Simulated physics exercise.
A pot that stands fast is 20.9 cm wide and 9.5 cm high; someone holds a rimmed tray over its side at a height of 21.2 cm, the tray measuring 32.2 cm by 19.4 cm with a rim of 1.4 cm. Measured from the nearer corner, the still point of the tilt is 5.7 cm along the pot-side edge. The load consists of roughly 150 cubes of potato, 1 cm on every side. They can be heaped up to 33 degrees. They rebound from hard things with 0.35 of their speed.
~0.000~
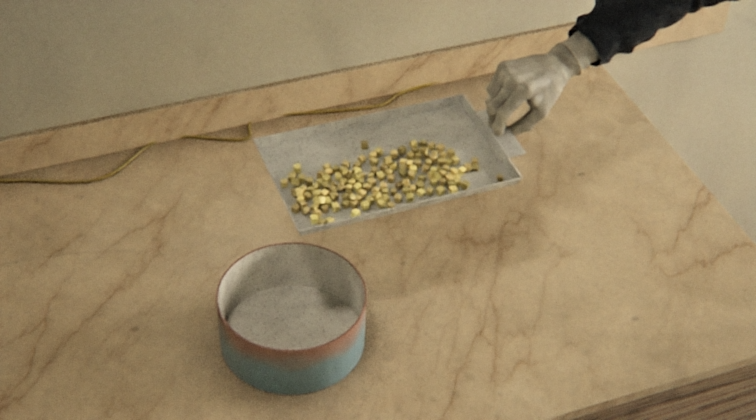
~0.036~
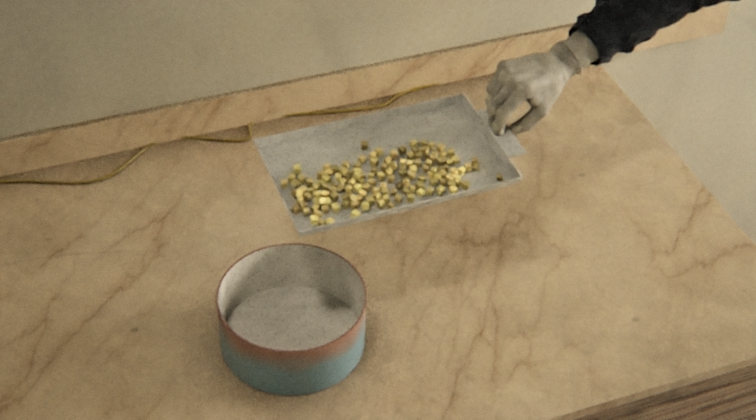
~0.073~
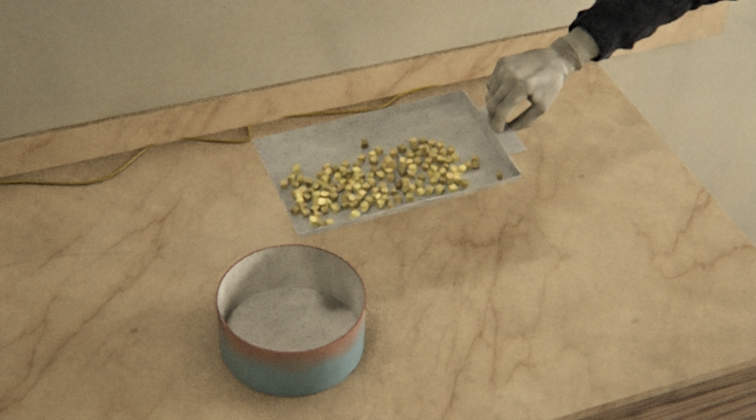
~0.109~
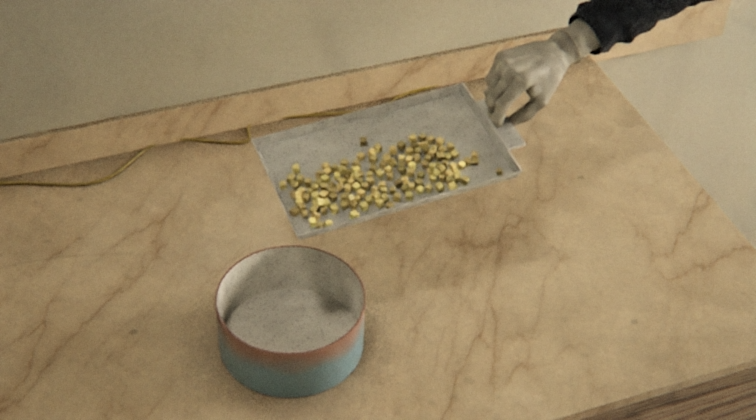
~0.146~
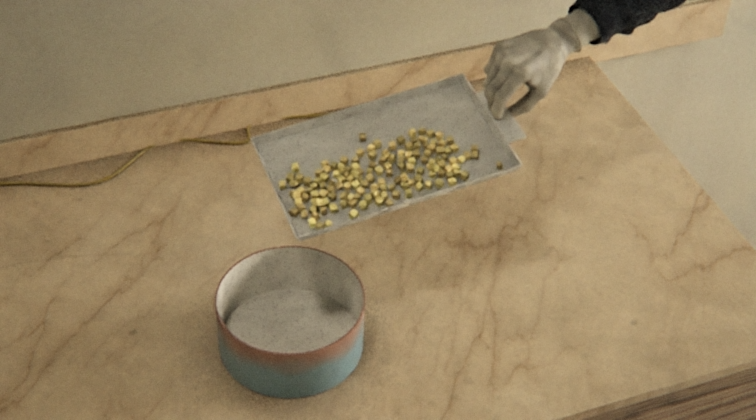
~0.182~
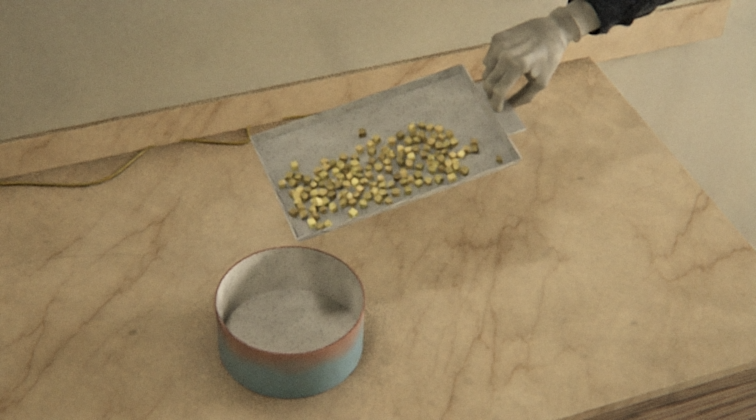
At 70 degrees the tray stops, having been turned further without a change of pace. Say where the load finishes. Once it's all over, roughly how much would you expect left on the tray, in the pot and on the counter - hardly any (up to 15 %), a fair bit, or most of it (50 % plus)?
I'd expect left on the tray: A fair bit; pot: Most of it; counter: Hardly any.
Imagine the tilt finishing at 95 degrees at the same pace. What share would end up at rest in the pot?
About 100 in a hundred would end up in the pot.
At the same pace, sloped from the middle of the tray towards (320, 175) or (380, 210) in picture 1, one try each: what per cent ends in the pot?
Approximately 20 percent, then 5 percent.
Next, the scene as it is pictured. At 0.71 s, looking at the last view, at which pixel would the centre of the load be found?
The load's centre is near (328, 191) at that time.
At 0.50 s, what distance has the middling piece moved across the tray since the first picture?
1 cm.
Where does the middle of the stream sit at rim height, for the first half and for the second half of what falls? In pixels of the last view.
First half close to (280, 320), second half close to (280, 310).
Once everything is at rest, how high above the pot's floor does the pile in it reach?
Height: Approx. 2.0 cm.
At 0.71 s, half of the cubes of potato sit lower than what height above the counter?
Median height: Approx. 28 cm.
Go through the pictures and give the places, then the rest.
The first frame shows tray tilt 0 degrees, front corners at (301, 228) and (518, 176); middle of the pieces at (381, 176); pot at (292, 294).
The second frame shows tray tilt 0 degrees, front corners at (301, 228) and (518, 176); middle of the pieces at (381, 177).
The third frame shows tray tilt 2 degrees, front corners at (300, 230) and (518, 174); middle of the pieces at (380, 176).
The fourth frame shows tray tilt 5 degrees, front corners at (299, 232) and (517, 169), lowest corner left front; middle of the pieces at (380, 174).
The fifth frame shows tray tilt 8 degrees, front corners at (299, 234) and (517, 163), lowest corner left front; middle of the pieces at (379, 171).
The sixth frame shows tray tilt 11 degrees, front corners at (298, 235) and (517, 157), lowest corner left front; middle of the pieces at (378, 168); pot at (290, 298). Its pace works out near 90 degrees a second.
After 0.50 s, tilt 40 degrees; the tray holds 100 %, the pot 0 %.
After 0.71 s, tilt 60 degrees; the tray holds 100 %, the pot 0 %.
After 1.03 s, tilt 70 degrees; the tray holds 50 %, the pot 35 %.
At rest (2.6 s), tray 20 %, pot 75 %, counter 0 %.
